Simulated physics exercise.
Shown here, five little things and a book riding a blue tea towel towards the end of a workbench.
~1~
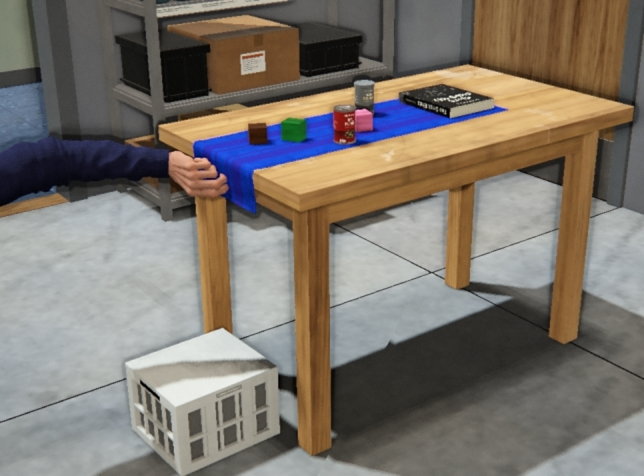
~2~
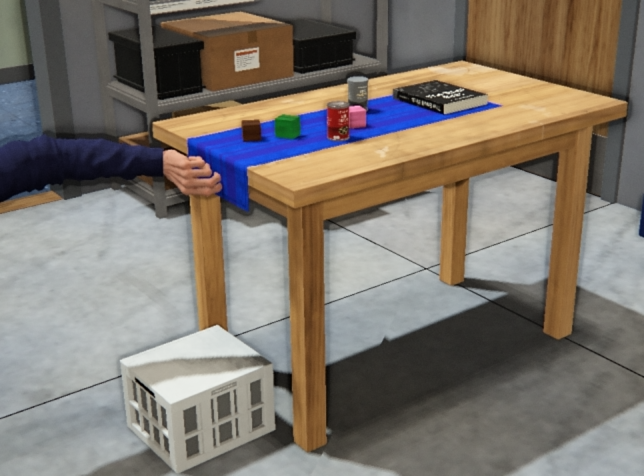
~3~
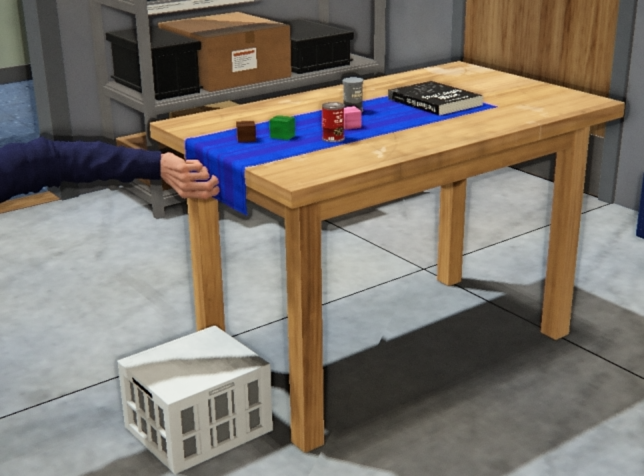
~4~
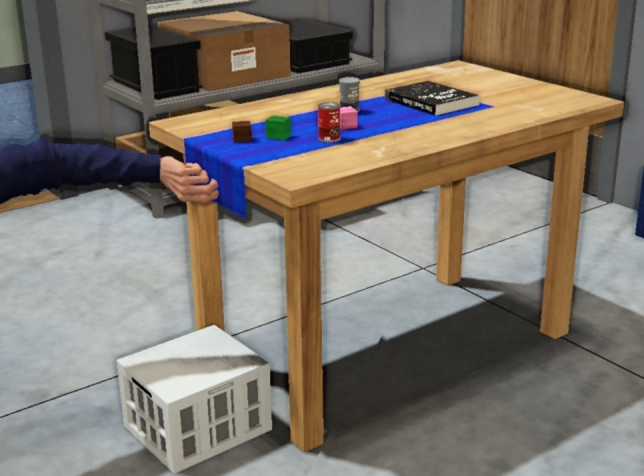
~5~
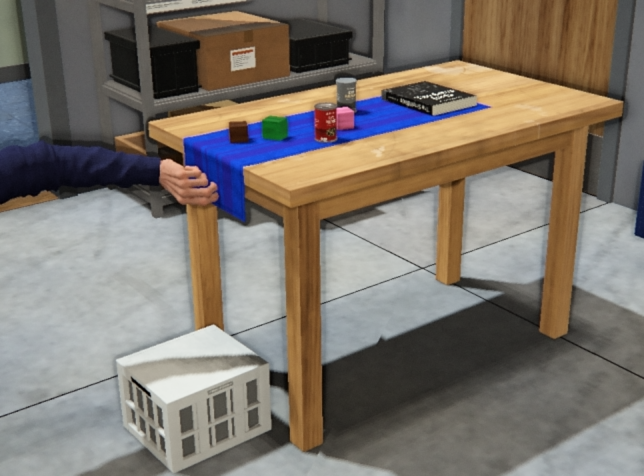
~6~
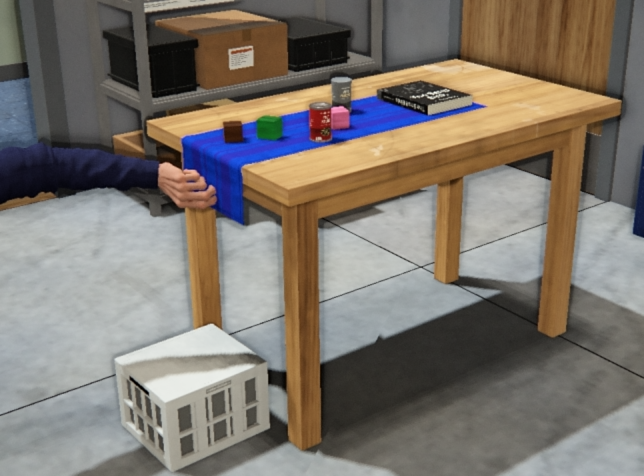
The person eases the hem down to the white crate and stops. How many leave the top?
The count of fallen things is four.
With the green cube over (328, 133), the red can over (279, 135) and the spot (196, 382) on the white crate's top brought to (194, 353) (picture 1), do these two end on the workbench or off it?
The green cube comes down; the red can is carried off.
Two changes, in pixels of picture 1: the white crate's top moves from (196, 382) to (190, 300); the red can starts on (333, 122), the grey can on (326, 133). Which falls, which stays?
The red can stays on, the grey can does not fall.
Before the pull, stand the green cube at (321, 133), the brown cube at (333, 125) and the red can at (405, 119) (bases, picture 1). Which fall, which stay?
The green cube falls; the brown cube comes down; the red can remains up.
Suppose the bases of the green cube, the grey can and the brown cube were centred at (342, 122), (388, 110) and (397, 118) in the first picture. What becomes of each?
The green cube tumbles off; the grey can survives; the brown cube holds on.
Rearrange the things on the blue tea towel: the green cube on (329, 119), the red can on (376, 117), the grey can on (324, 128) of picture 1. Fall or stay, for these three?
The green cube tumbles off; the red can holds on; the grey can drops off.
A little later, hem near (215, 255); brown cube gone.
Next, hem near (216, 309); brown cube, green cube and red can gone.
Later still, hem on the crate; brown cube, green cube, red can and pink cube gone.
When it is over, hem on the crate; brown cube, green cube, red can and pink cube gone. It carries off four.
